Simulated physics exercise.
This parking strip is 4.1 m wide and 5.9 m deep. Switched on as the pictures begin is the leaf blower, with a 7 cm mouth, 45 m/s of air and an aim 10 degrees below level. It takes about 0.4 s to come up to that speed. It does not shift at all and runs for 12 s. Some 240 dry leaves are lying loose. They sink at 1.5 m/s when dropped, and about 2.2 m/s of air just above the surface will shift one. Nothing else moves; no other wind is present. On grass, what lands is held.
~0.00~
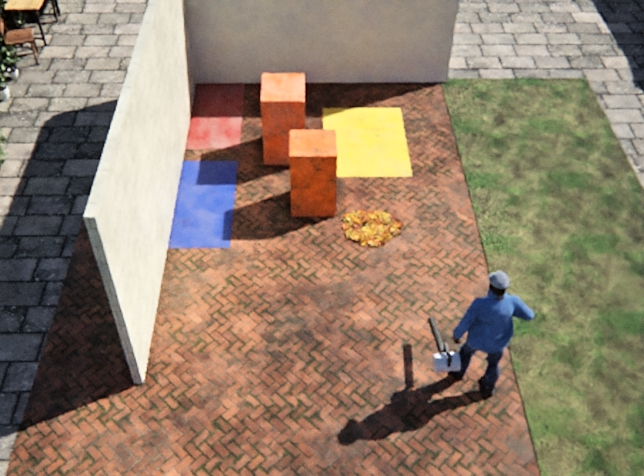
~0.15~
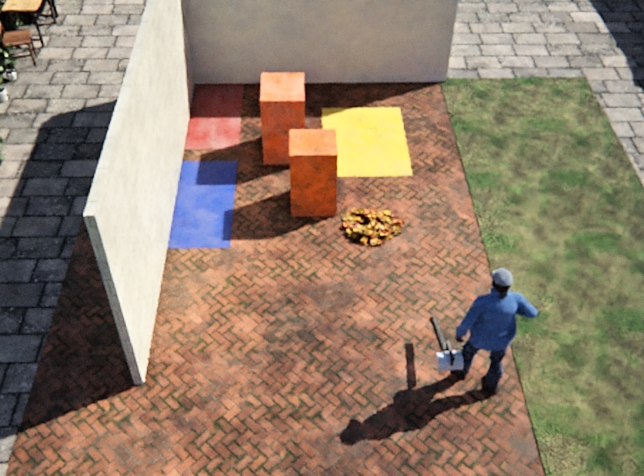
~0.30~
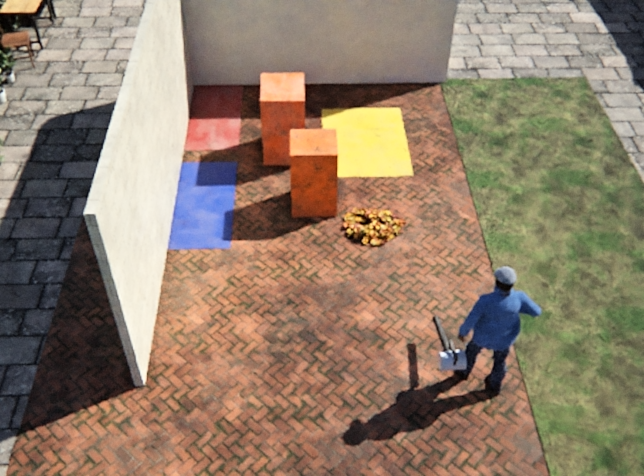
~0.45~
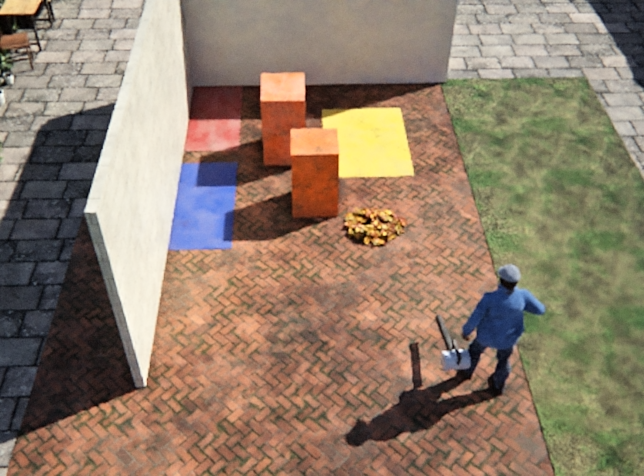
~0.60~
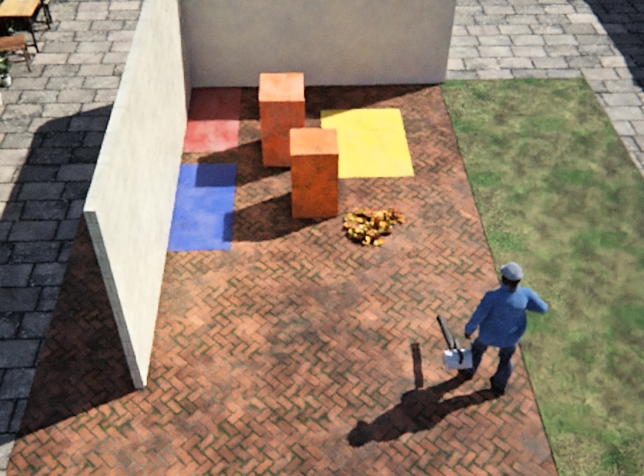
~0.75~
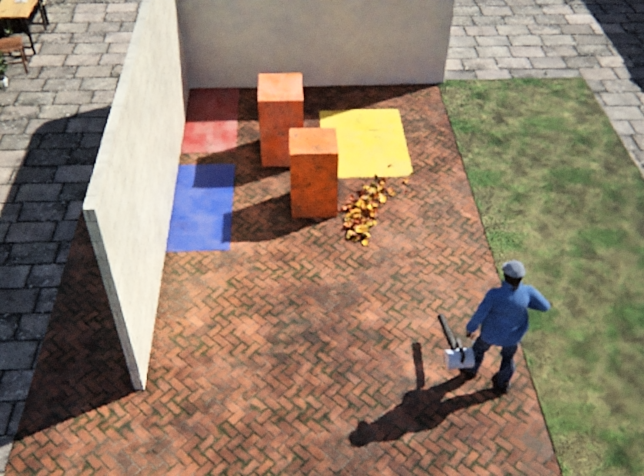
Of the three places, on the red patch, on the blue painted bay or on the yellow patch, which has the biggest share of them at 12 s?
I would say the red one has the biggest share.
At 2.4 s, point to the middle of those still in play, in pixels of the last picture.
Around pixel (310, 127).
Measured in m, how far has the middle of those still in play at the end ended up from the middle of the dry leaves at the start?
Somewhere near 3.4 m, I reckon.
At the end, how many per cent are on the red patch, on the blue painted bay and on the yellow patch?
I'd put it at around 30 % for red, 0 % for blue and 0 % for yellow.
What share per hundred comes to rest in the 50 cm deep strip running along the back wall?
Share: Approx. 60 %.
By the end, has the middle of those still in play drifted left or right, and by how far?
Looks like a left-hand shift of around 1.0 m.
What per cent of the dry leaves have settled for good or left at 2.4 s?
Estimated share: Near 4 %.
After 2.4 s, 96 % are on the move or not yet settled, 0 % are on the blue painted bay, 0 % on the red patch and 3 % on the yellow patch; the middle of those still in play is near (310, 127).
After 3.8 s, 90 % are on the move or not yet settled, 0 % are on the blue painted bay, 2 % on the red patch and 1 % on the yellow patch; the middle of those still in play is near (298, 107).
After 6.6 s, 76 % are on the move or not yet settled, 0 % are on the blue painted bay, 12 % on the red patch and 0 % on the yellow patch; the middle of those still in play is near (297, 92).
After 12.0 s, at the end, 0 % are on the blue painted bay, 31 % on the red patch and 0 % on the yellow patch; the middle of those still in play is near (290, 90).
